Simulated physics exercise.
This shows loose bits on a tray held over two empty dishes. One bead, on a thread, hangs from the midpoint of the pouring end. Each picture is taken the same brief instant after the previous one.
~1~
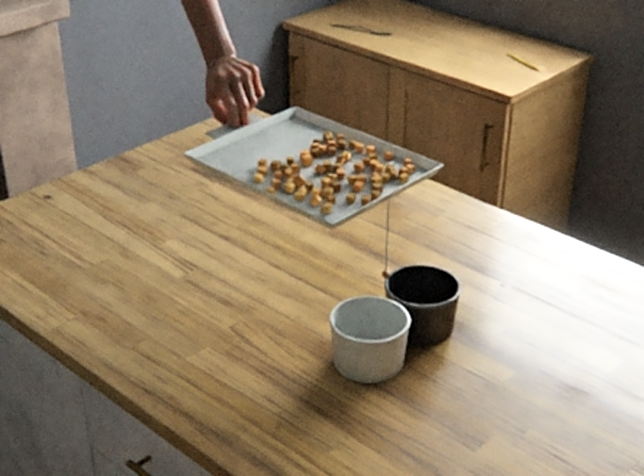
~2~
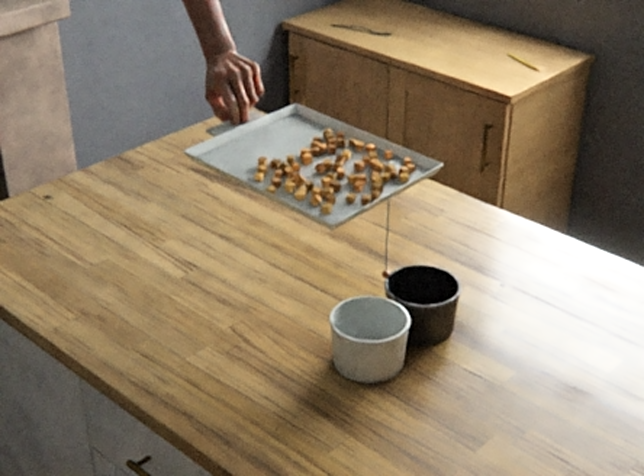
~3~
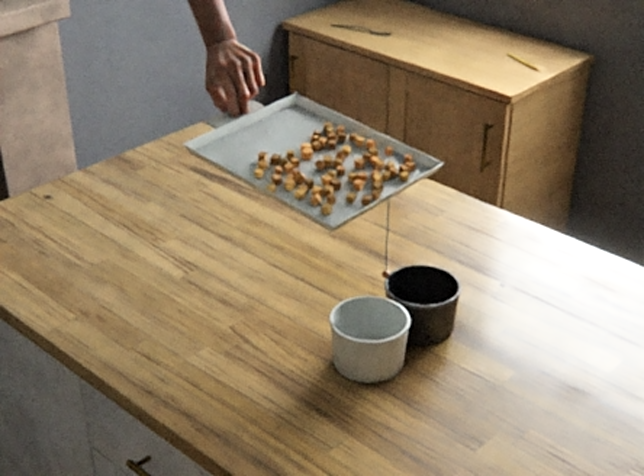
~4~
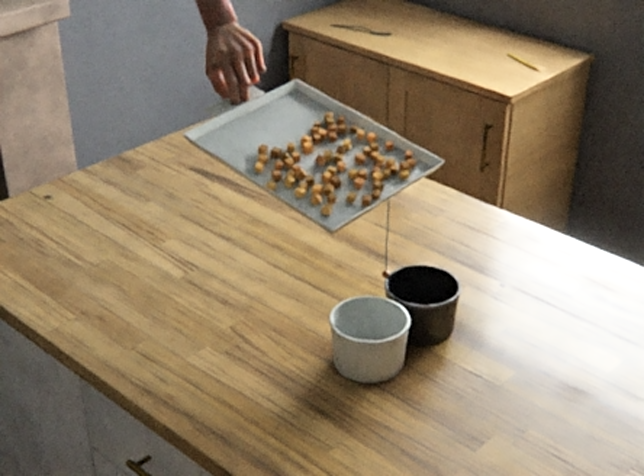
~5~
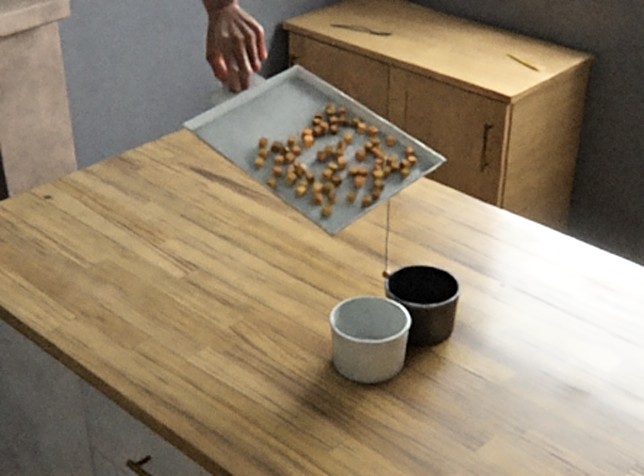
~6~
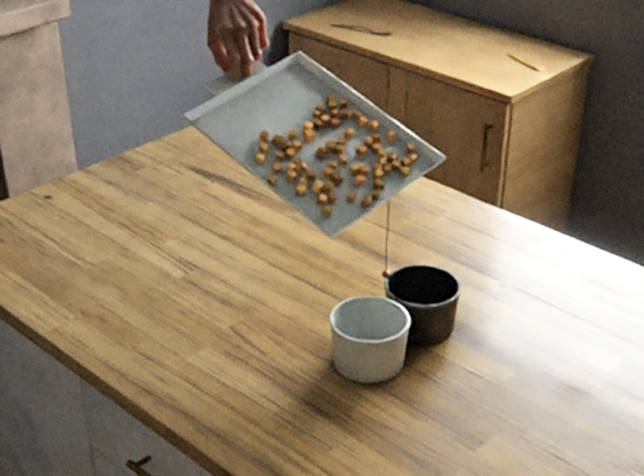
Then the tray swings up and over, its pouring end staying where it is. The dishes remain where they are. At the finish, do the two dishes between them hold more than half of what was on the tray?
Yes.
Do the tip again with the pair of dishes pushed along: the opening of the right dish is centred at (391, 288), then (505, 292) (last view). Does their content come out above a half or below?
Result, first setup: The bulk; second setup: The minor share.
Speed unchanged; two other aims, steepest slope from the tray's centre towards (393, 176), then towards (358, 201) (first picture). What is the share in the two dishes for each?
In turn some 40 and 90 per cent.
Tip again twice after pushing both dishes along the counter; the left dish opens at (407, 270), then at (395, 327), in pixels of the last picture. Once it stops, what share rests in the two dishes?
In turn 0 and 20 in a hundred.
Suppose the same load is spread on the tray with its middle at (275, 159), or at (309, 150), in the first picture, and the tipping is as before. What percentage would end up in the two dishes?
In order, 50 per cent then 50 per cent.
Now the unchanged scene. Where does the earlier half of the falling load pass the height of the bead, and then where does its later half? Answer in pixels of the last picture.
The leading part at (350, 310), the rest of it at (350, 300).
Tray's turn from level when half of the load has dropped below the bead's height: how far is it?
I'd put it at about 80 degrees.
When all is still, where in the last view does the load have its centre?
It settles centred around (366, 355).
Soon after the last picture, tray tipped steeply; about two thirds on the tray; a small part in the left dish; about a quarter in the air.
A little later, tray tipped past a quarter turn; most in the left dish; a small part in the right dish; about a quarter outside both.
Later still, tray tipped past a quarter turn; most in the left dish; a small part in the right dish; about a quarter outside both.
At rest, tray tipped past a quarter turn; most in the left dish; a small part in the right dish; about a quarter outside both.
